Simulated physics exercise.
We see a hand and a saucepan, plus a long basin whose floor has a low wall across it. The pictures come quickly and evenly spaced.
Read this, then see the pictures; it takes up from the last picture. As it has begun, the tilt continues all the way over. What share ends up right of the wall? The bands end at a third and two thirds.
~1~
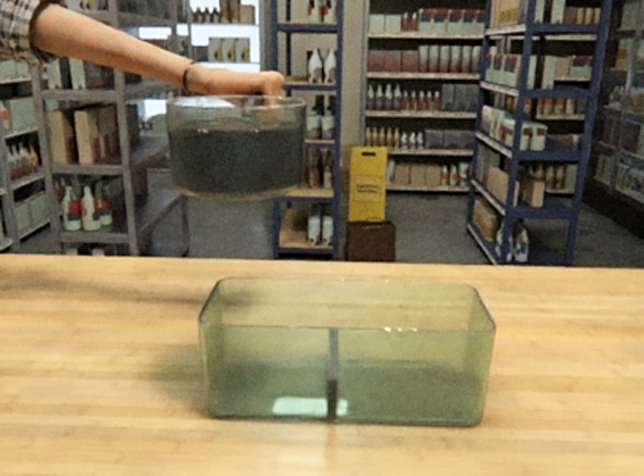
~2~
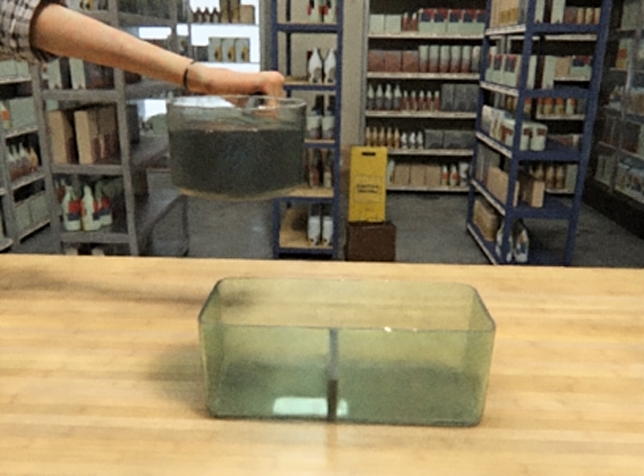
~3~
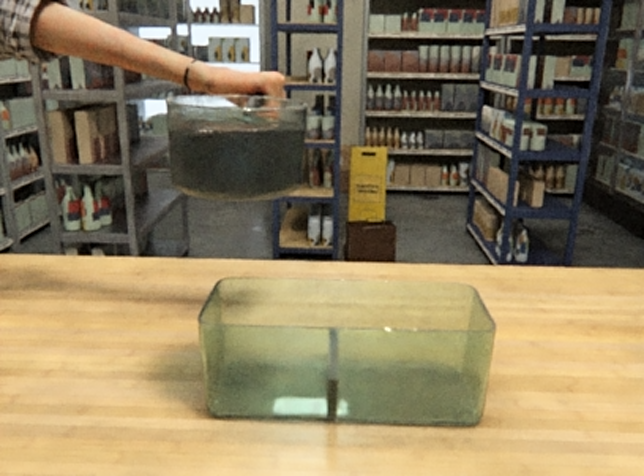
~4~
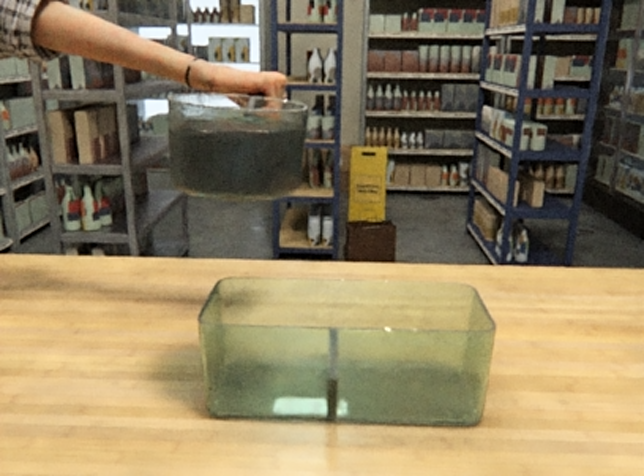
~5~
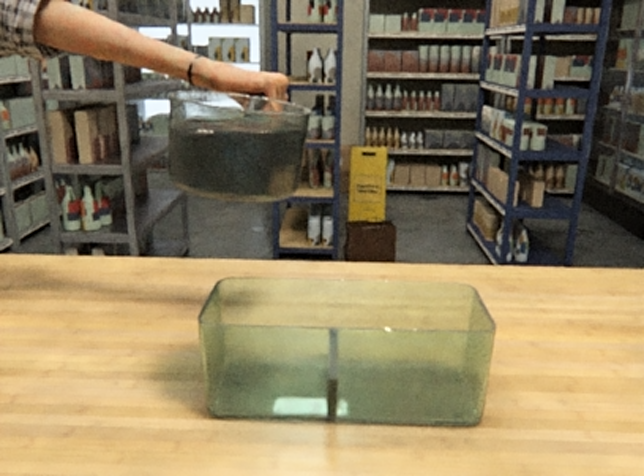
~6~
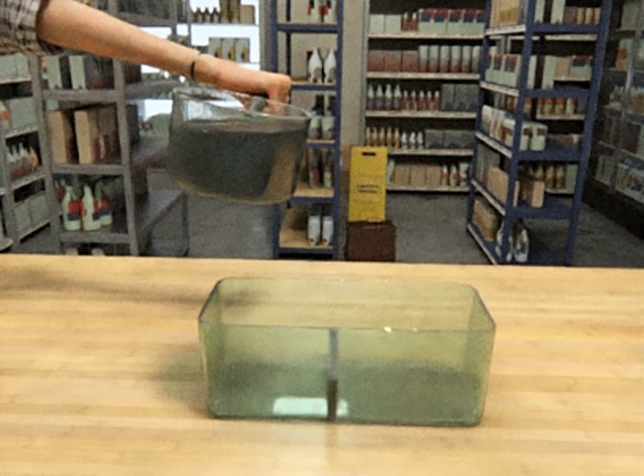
I reckon what ends right of the wall tops two thirds.
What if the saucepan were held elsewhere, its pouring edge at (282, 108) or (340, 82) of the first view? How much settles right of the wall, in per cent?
First place gives some 70 %, second place some 95 %.
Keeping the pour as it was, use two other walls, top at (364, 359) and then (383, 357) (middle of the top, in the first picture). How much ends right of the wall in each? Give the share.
The first position gives around 55 percent, the second around 30 percent.
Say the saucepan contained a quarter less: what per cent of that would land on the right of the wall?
It comes to 90 per cent or so.
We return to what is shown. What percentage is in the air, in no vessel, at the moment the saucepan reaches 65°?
Airborne fraction: Approx. 25 %.
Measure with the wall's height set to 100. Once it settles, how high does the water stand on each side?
On the left 10 %, on the right 80 %.
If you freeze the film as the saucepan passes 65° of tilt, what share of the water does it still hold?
Roughly 75 percent remains at that point.
A moment on, the saucepan is tipped part way and 73 per cent is still to pour, 0 is left of the wall and 2 right of it.
Next, the saucepan is tipped on its side and 18 per cent is still to pour, 2 is left of the wall and 60 right of it.
Then the saucepan is tipped right over and 2 per cent is still to pour, 8 is left of the wall and 86 right of it.
Later the saucepan is tipped right over and 0 per cent is still to pour, 10 is left of the wall and 89 right of it.
Finally, 10 per cent lies left of the wall, 89 right of it and 1 outside.
